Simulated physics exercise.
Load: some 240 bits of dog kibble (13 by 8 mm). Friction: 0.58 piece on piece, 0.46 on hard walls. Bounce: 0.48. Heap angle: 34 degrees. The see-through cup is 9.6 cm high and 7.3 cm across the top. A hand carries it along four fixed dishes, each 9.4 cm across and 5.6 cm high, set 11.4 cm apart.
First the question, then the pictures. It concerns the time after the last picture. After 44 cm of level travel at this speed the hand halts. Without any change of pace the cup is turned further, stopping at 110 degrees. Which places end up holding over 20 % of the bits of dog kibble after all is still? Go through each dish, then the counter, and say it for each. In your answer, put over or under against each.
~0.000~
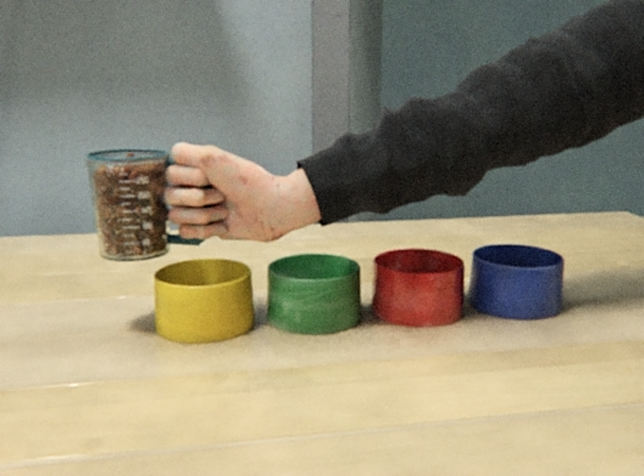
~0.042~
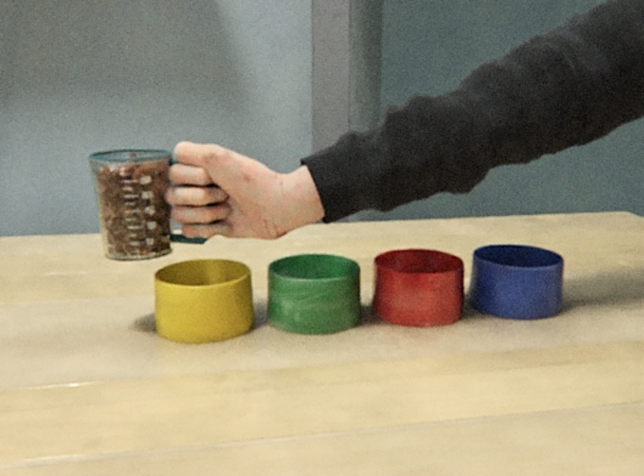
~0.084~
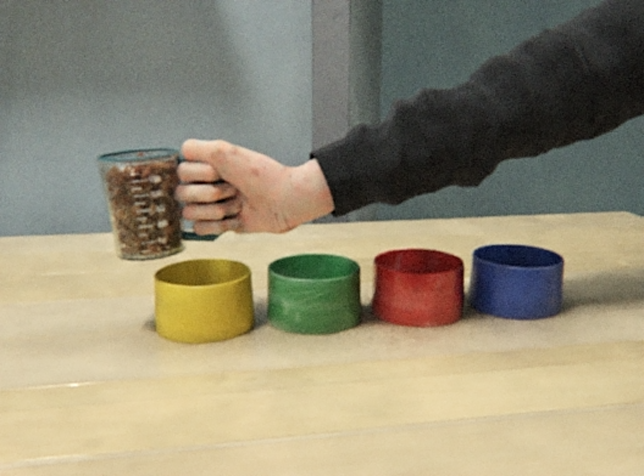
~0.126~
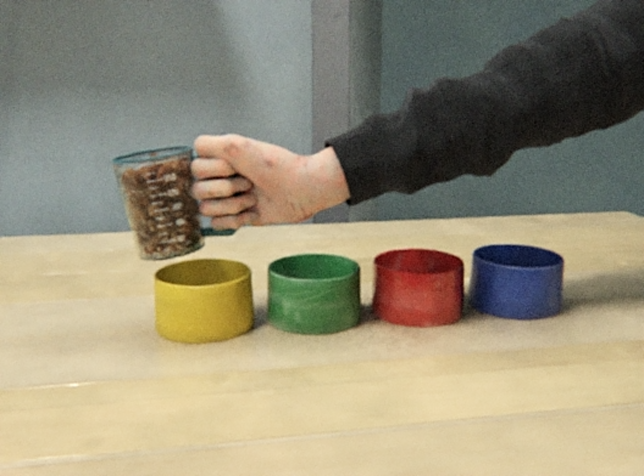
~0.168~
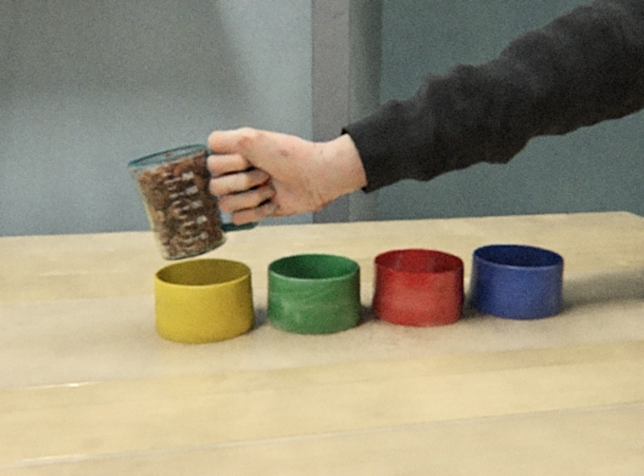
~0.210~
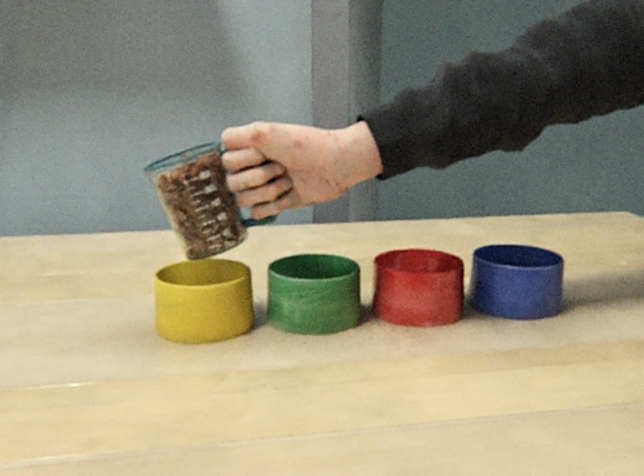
Red dish - under; blue dish - over; green dish - under; yellow dish - under; counter - under.
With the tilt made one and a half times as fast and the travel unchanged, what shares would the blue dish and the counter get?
Then blue 40 and counter 10.
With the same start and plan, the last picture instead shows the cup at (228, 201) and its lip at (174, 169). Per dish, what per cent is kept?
Per cent kept: Red 0, blue 100, green 0, yellow 0.
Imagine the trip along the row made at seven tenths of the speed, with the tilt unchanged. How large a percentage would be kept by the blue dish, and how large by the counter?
Blue 40, counter 20.
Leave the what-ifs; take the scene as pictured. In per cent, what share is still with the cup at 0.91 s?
Roughly 90 in a hundred.
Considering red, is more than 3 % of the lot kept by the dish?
Red: True.
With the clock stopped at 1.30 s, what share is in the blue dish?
Estimate to date: Some 25 %.
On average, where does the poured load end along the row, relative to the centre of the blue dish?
It ends up around 2 cm from that dish's centre, over to the left.
After 0.63 s, tilt 68 degrees; cup holds 100 %.
Then, at 0.91 s, tilt 102 degrees; cup holds 90 %, red 5 %.
After 1.30 s, tilt 110 degrees; cup holds 60 %, red 10 %, blue 25 %.
At rest (3.2 s), red 10 %, blue 80 %, green 0 %, yellow 0 %, counter 10 %, cup 5 %.
